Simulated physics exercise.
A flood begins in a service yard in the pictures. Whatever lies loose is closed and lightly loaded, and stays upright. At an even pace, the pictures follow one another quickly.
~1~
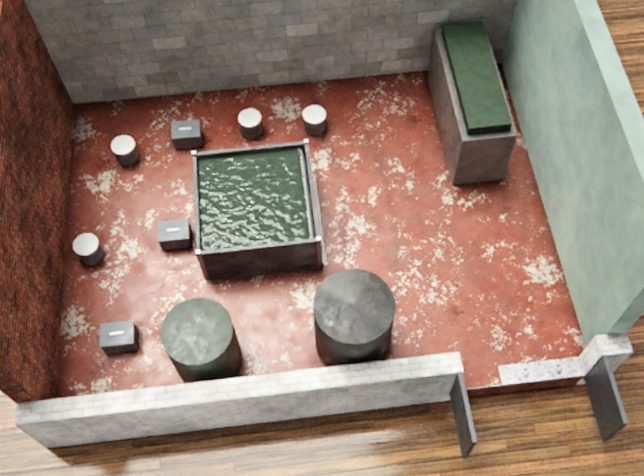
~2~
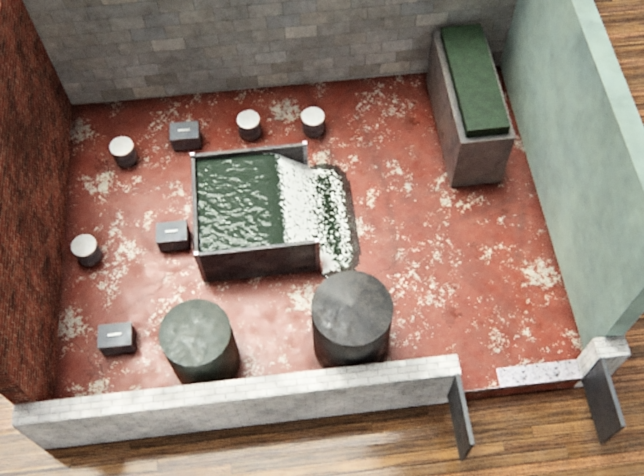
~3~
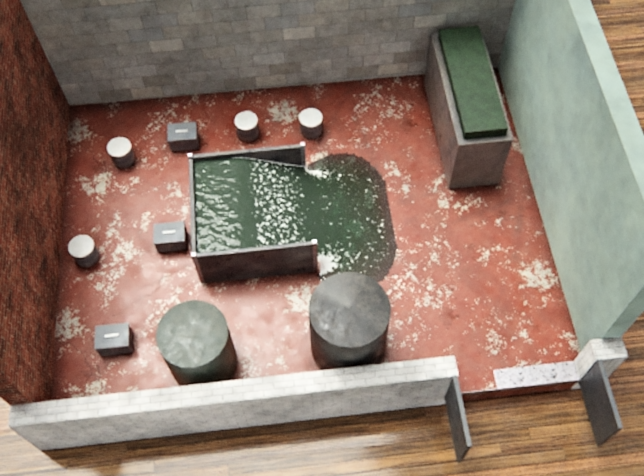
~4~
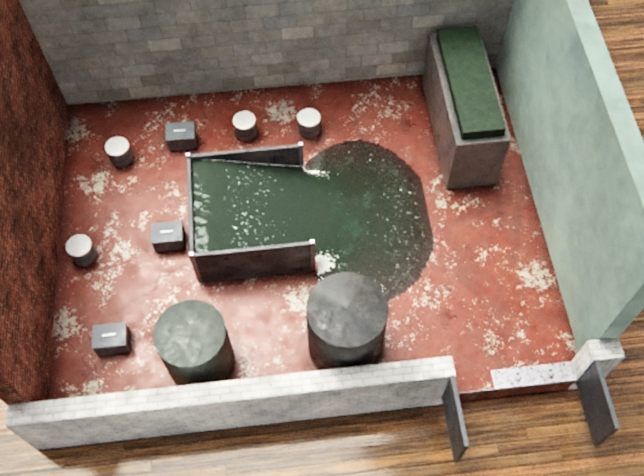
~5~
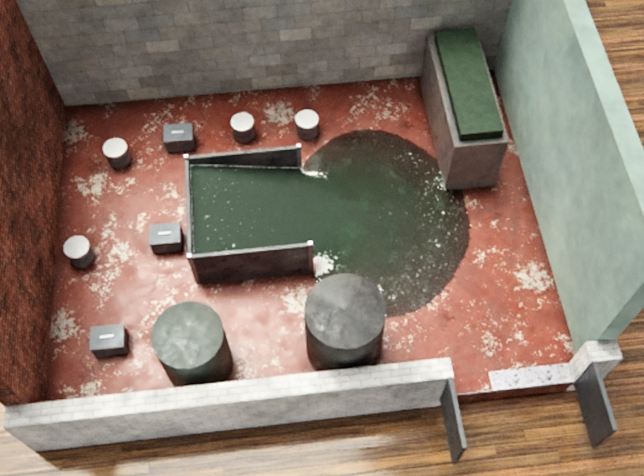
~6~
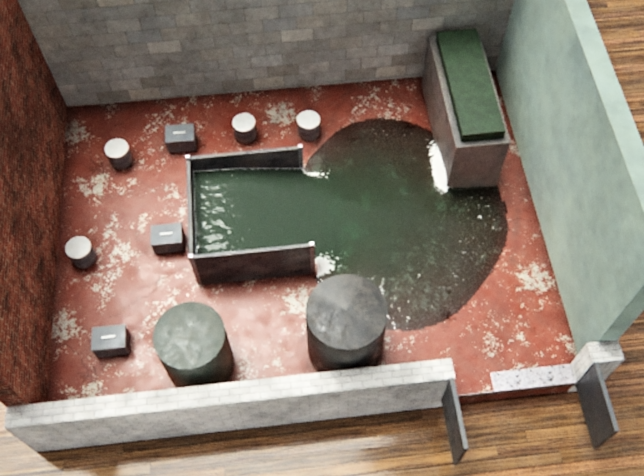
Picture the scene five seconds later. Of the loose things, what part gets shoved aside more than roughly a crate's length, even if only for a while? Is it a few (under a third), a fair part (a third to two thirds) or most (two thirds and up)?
A few.
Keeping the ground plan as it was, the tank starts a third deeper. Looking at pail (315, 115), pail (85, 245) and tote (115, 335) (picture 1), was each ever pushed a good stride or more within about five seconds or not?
Note, in sequence: Past that mark / within that / within that.
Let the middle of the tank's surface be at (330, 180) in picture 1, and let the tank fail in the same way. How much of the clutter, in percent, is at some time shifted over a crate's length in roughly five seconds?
My answer would be about 30 in a hundred.
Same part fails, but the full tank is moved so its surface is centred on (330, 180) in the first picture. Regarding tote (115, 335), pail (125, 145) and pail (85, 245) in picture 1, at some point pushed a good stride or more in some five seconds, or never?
Taking them in order, fell short, fell short, fell short.
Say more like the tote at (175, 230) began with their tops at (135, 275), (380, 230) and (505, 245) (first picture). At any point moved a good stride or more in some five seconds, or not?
Outcome per entry: Stays where it is / knocked aside / knocked aside.
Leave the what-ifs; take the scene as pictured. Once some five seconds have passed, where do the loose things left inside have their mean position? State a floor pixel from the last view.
Around pixel (153, 216).
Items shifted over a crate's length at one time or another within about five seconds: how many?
2.
A moment on, 0 of 7 are well off their spots; 0 afloat.
Next, 0 of 7 are well off their spots; 0 afloat.
Later, 2 of 7 are well off their spots; 0 afloat.
In the end, 2 of 7 are well off their spots, and 2 have been at some point; 1 afloat.
